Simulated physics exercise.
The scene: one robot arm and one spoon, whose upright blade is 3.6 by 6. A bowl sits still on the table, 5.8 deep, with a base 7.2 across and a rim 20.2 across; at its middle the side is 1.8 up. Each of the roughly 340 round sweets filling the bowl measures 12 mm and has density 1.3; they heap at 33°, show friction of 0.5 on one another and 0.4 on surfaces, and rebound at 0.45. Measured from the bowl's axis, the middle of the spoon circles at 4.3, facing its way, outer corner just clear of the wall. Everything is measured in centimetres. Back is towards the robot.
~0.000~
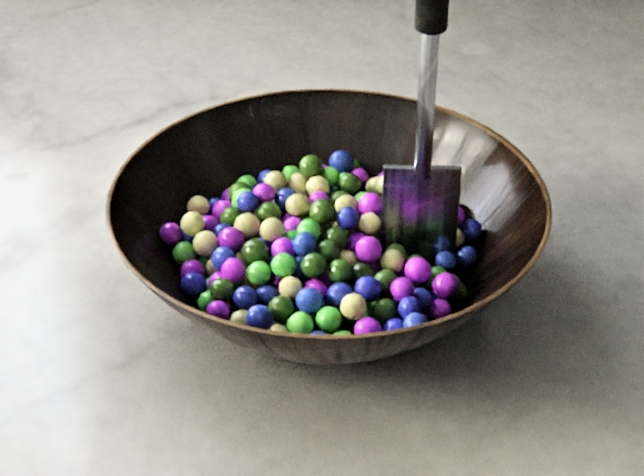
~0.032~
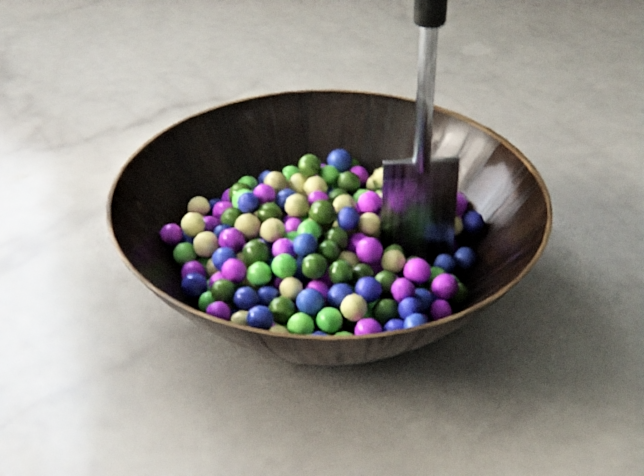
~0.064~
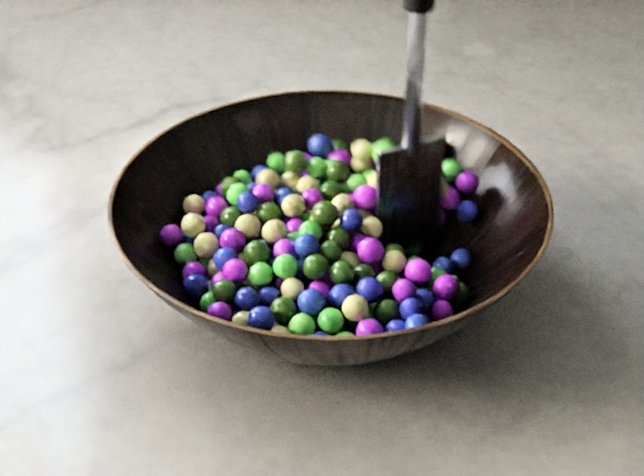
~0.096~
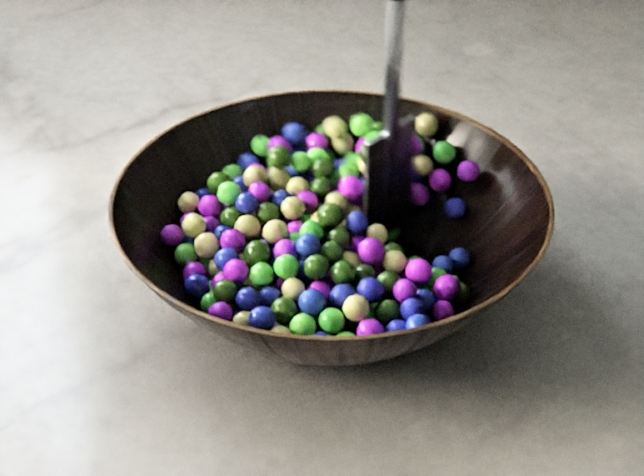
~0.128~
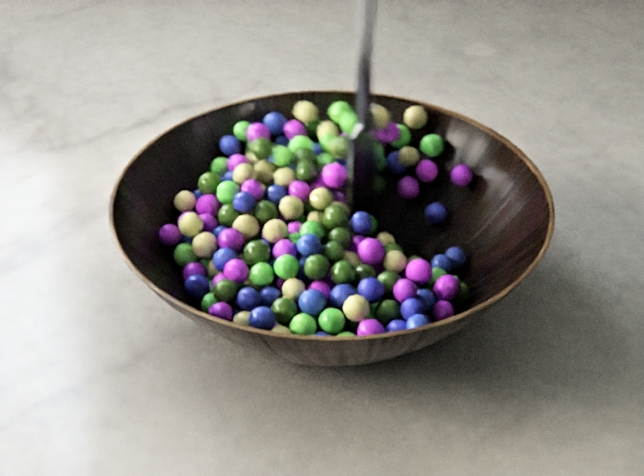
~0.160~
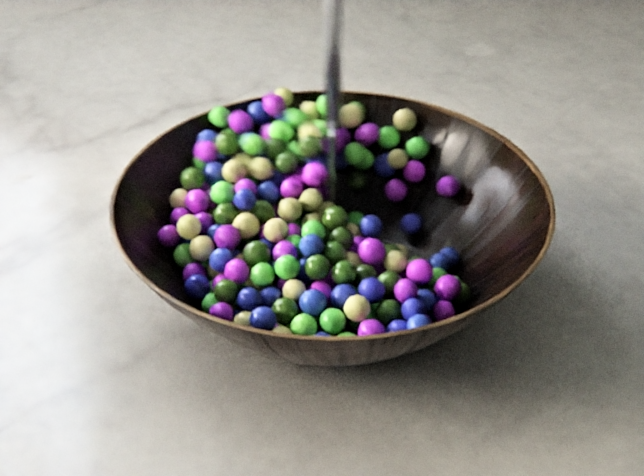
A spoon with a flat upright blade sweeps from the right side of a still, dark bowl toward its back, pushing green, purple, blue and cream balls leftward into a higher heap and leaving the right side mostly bare.
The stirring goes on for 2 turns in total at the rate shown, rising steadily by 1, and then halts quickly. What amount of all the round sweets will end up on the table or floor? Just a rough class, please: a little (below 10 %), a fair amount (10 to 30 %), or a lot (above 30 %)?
A fair amount.
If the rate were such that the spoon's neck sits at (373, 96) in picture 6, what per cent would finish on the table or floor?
I'd say near 5 per cent.
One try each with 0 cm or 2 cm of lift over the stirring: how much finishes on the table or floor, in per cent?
About 20 per cent on the first try and 10 per cent on the second.
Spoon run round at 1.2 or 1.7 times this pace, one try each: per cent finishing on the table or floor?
I'd expect about 25 per cent, then about 40 per cent.
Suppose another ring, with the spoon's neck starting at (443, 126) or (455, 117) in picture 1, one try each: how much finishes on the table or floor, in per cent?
25 and 25 per cent.
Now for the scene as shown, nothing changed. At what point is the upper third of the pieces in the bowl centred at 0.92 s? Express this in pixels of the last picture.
(231, 274).
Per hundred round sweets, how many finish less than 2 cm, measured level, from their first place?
Roughly 10 percent.
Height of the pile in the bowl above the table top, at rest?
I'd guess close to 6.0 centimetres.
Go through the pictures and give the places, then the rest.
In the first picture, spoon neck at (424, 139), 0° round; upper third of the load around (322, 230), from x 170 to 470, top at y 160; 342 in the bowl.
In the second picture, spoon neck at (423, 132), 8° round; upper third of the load around (326, 224), from x 170 to 475, top at y 160.
In the third picture, spoon neck at (413, 116), 28° round; upper third of the load around (323, 214), from x 170 to 470, top at y 145.
In the fourth picture, spoon neck at (392, 102), 49° round; upper third of the load around (317, 201), from x 170 to 470, top at y 125.
In the fifth picture, spoon neck at (364, 93), 70° round; upper third of the load around (306, 186), from x 170 to 460, top at y 110.
In the sixth picture, spoon neck at (333, 90), 91° round; upper third of the load around (284, 176), from x 170 to 460, top at y 100; 342 in the bowl.
By 0.54 s, 337° round, highest piece 8 above the table; 311 in the bowl, 26 on the table or floor, 5 in flight or on the tool.
By 0.92 s, 224° round, highest piece 8 above the table; 294 in the bowl, 44 on the table or floor, 4 in flight or on the tool.
By 1.31 s, 0° round, highest piece 6 above the table; 290 in the bowl, 52 on the table or floor.
By 2.01 s, 0° round, highest piece 6 above the table; 290 in the bowl, 52 on the table or floor.
Final count, 290 in the bowl, 52 on the table or floor. That is 15 % on the table or floor.
